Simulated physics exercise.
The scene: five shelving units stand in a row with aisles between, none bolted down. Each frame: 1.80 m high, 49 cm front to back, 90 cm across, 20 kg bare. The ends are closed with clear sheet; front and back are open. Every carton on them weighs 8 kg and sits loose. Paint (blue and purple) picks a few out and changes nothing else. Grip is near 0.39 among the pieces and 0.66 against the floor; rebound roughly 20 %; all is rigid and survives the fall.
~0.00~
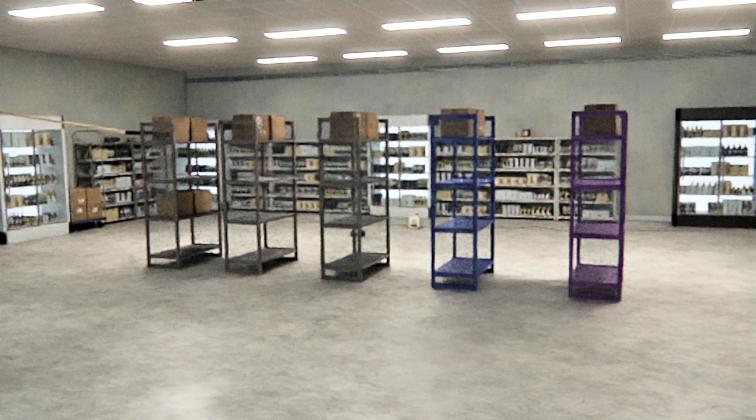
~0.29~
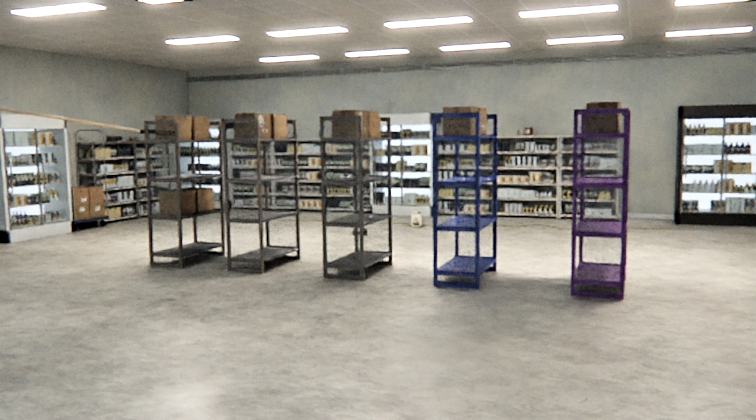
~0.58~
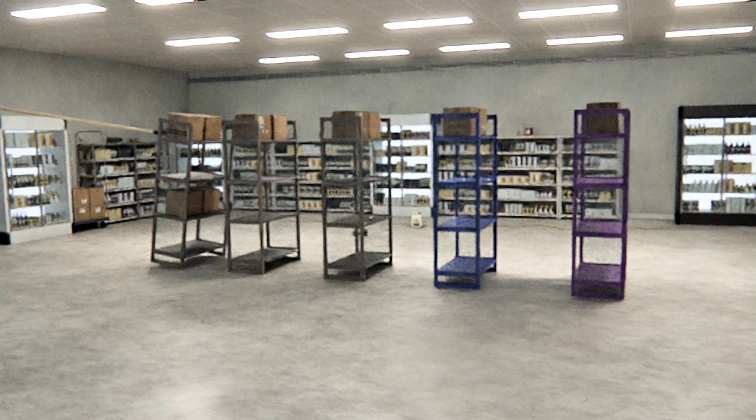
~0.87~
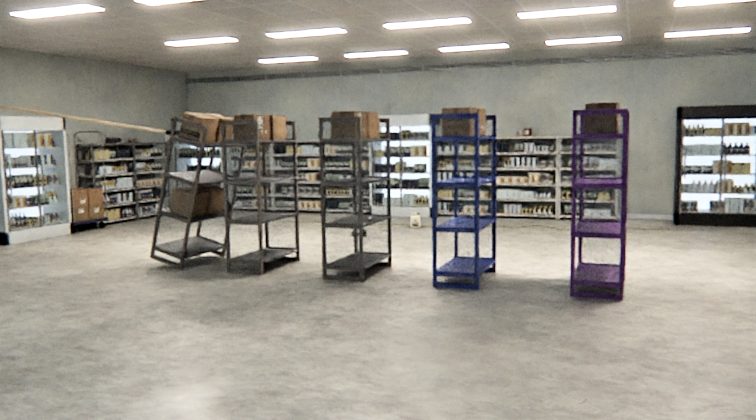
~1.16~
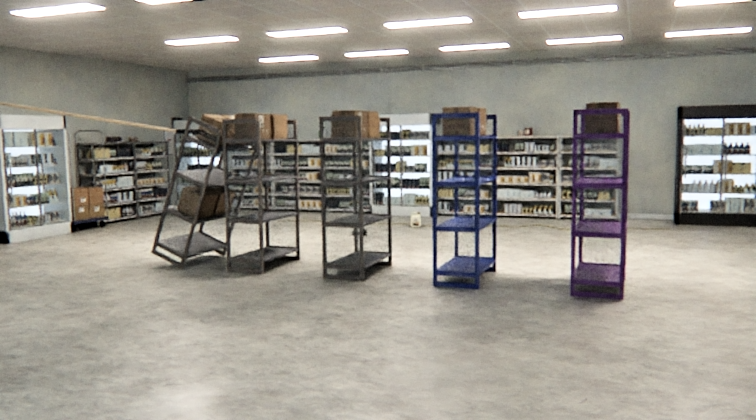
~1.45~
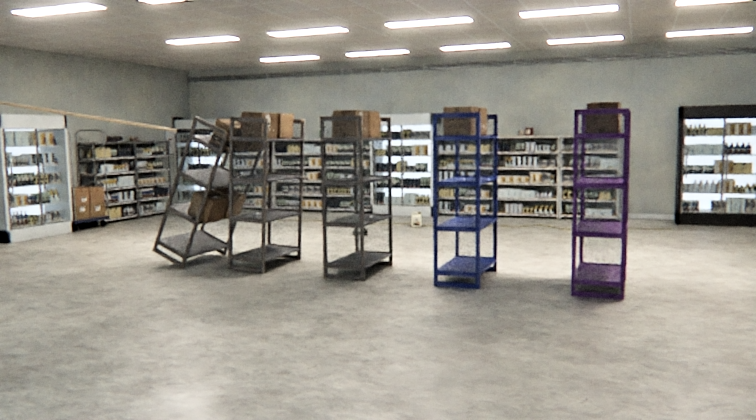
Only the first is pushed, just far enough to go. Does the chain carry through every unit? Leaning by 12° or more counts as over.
Here yes, the whole lot goes.
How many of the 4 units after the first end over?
4 of them.
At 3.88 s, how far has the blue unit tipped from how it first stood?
Some 30°.
After 2.48 s, 4 cartons spilt or dropped; 1 of the 4 other units over.
After 3.88 s, 8 cartons spilt or dropped; 3 of the 4 other units over; blue unit 29° from how it stood.
After 4.86 s, 12 cartons spilt or dropped; 4 of the 4 other units over; purple unit 71° from how it stood; blue unit 69° from how it stood.
In the end (6.1 s), 12 cartons spilt or dropped; 4 of the 4 other units over; purple unit lying flat; blue unit 72° from how it stood. Not one is left standing. From the last view, middles, purple unit near (739, 271), blue unit near (567, 236).
